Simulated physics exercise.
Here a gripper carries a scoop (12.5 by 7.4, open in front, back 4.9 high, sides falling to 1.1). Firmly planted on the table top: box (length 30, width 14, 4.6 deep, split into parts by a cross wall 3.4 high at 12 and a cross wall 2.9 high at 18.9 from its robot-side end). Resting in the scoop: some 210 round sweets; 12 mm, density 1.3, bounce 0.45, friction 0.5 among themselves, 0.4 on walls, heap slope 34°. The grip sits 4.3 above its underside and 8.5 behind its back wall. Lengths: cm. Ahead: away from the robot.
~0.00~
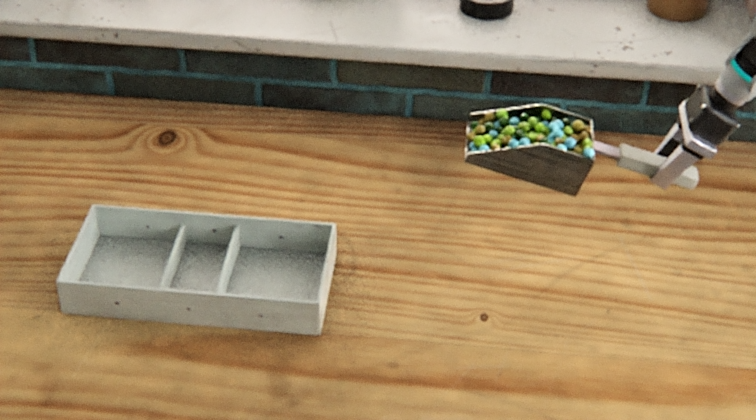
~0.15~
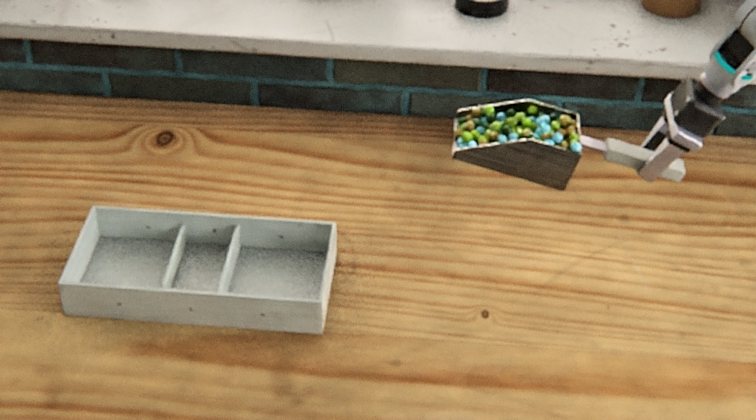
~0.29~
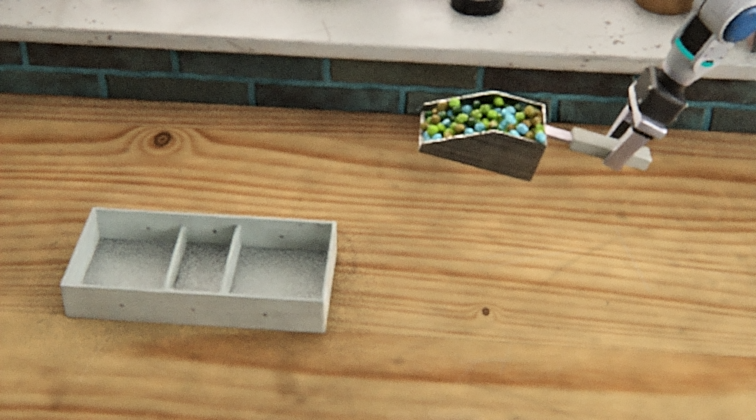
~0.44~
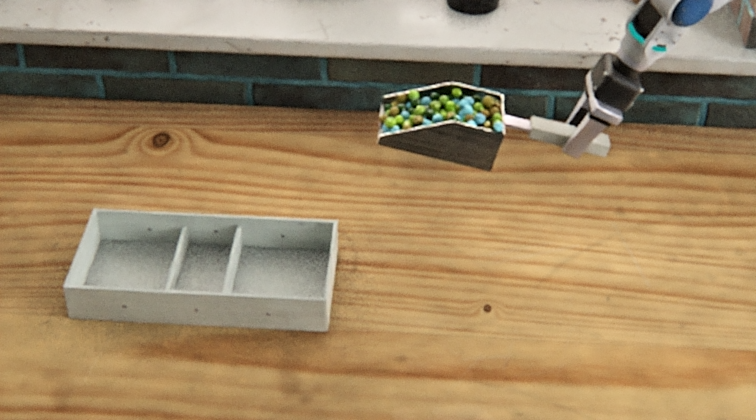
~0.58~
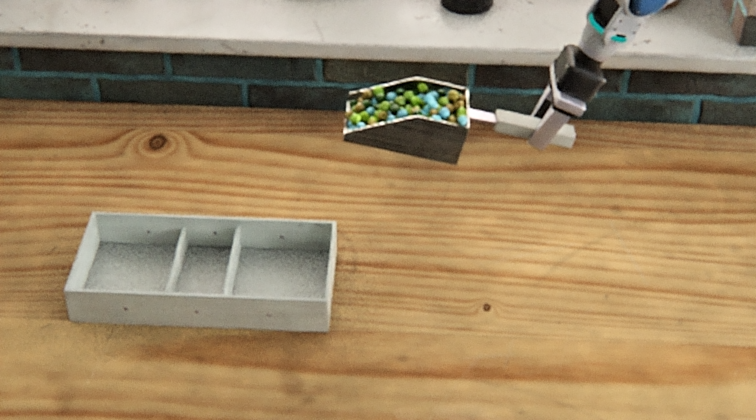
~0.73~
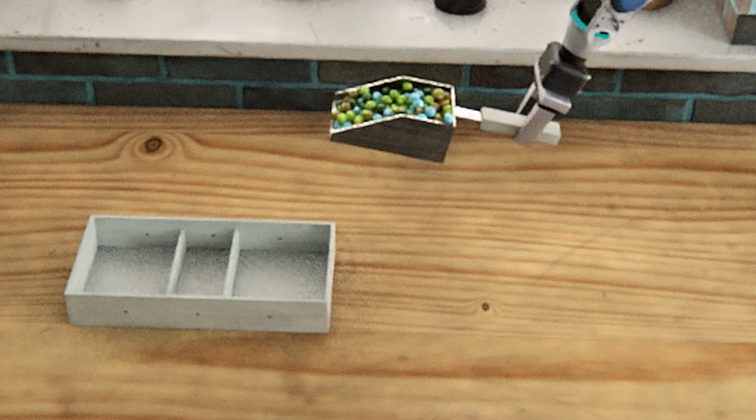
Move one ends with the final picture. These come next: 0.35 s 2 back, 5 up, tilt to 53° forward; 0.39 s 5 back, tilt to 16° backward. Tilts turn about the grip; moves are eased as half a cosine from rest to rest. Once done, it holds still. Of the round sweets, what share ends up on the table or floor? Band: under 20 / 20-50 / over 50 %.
Band: Over 50 %.
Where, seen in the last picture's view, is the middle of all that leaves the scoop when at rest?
About (383, 291).
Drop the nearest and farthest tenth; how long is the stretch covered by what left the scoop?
I'd say close to 14 cm.
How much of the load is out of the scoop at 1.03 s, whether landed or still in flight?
About 45 per cent so far.
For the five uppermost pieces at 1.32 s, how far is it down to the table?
Roughly 14 centimetres, give or take.
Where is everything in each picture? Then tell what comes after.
In the first picture, the scoop floor at (532, 159), tilted 16° backward; upper third of the load around (533, 138), from x 470 to 590, top at y 115; 209 on the scoop.
In the second picture, the scoop floor at (519, 154), tilted 16° backward; upper third of the load around (520, 132), from x 460 to 575, top at y 110.
In the third picture, the scoop floor at (486, 146), tilted 15° backward; upper third of the load around (491, 125), from x 425 to 540, top at y 100.
In the fourth picture, the scoop floor at (446, 137), tilted 13° backward; upper third of the load around (451, 115), from x 385 to 500, top at y 95.
In the fifth picture, the scoop floor at (412, 132), tilted 12° backward; upper third of the load around (421, 110), from x 350 to 465, top at y 90.
In the sixth picture, the scoop floor at (398, 131), tilted 12° backward; upper third of the load around (407, 109), from x 335 to 450, top at y 85; 209 on the scoop.
After 1.03 s, tilted 49° forward, highest piece 20 above the table; 110 on the scoop, 33 on the table or floor, 66 in flight or on a rim.
After 1.32 s, tilted 6° forward, highest piece 16 above the table; 191 on the table or floor, 7 in the robot-side part, 11 in flight or on a rim.
After 1.67 s, tilted 16° backward, highest piece 3 above the table; 193 on the table or floor, 14 in the robot-side part, 1 in the far-side part, 1 in the middle part.
After 2.72 s, tilted 16° backward, highest piece 2 above the table; 193 on the table or floor, 14 in the robot-side part, 1 in the far-side part, 1 in the middle part.
In the end, 193 on the table or floor, 14 in the robot-side part, 1 in the far-side part, 1 in the middle part. That is 92 % on the table or floor.
